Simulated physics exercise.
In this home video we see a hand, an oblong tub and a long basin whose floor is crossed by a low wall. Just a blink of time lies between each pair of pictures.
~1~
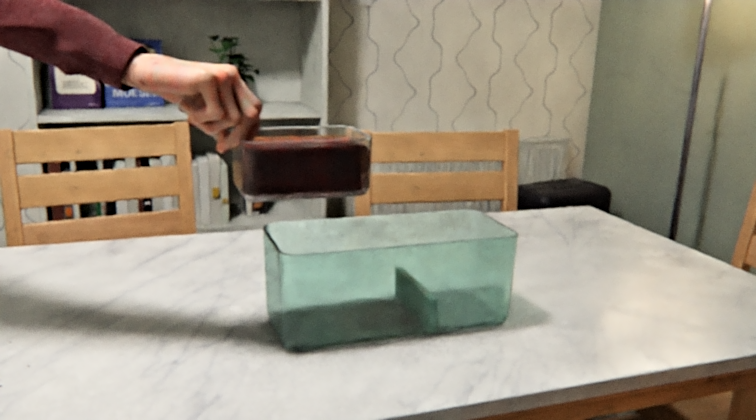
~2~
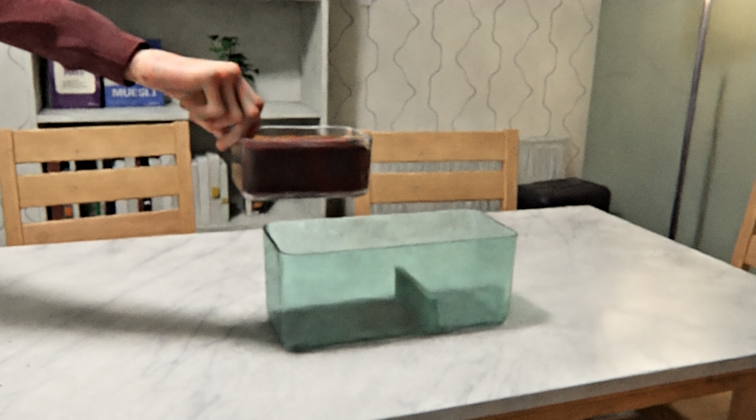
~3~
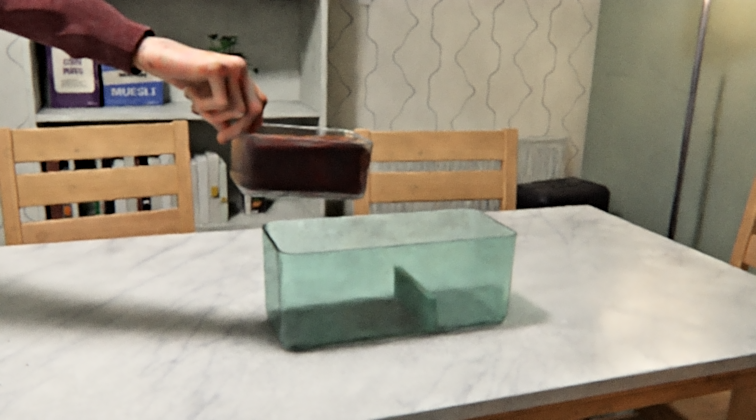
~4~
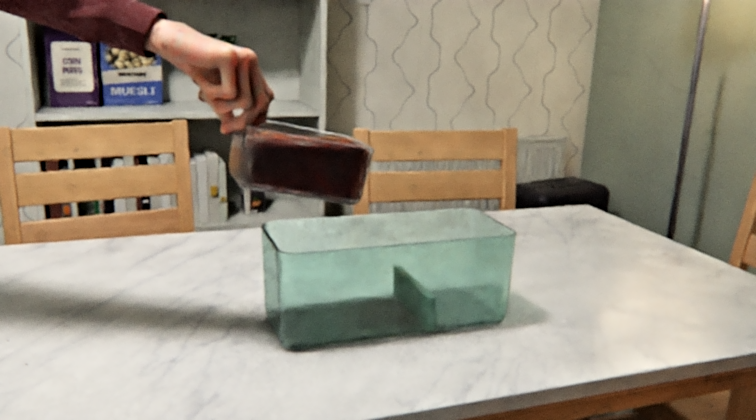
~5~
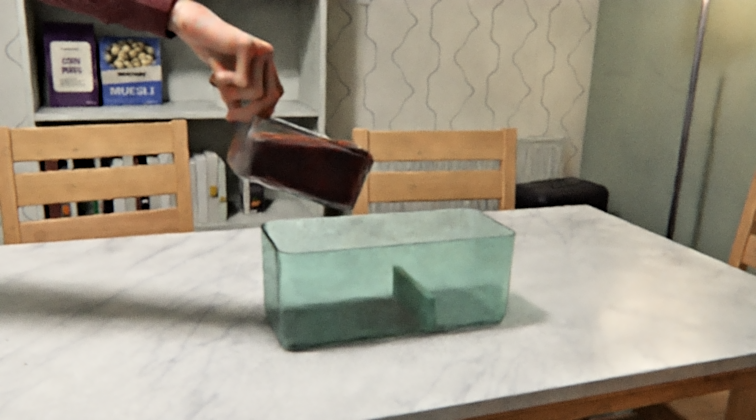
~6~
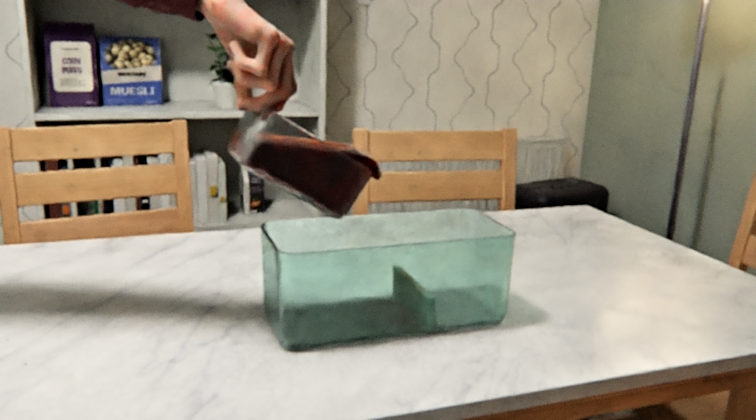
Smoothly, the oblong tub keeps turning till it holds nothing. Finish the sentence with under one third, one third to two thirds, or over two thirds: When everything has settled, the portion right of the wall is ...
When everything has settled, the portion right of the wall is under one third.
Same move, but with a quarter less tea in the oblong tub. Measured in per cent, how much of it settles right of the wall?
5 per cent.
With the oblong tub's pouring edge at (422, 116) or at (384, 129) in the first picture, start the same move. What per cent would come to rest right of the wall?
About 65 % the first time, about 45 % the second.
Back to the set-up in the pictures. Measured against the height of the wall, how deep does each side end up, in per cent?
It settles around 60 on the left side and around 20 on the right side.
A moment on, the oblong tub is tipped on its side and 18 per cent is still to pour, 45 is left of the wall and 9 right of it.
Next, the oblong tub is tipped right over and 4 per cent is still to pour, 74 is left of the wall and 12 right of it.
Then the oblong tub is tipped right over and 0 per cent is still to pour, 76 is left of the wall and 14 right of it.
Later the oblong tub is tipped right over and 0 per cent is still to pour, 76 is left of the wall and 14 right of it.
At rest 76 per cent lies left of the wall, 14 right of it and 10 outside.
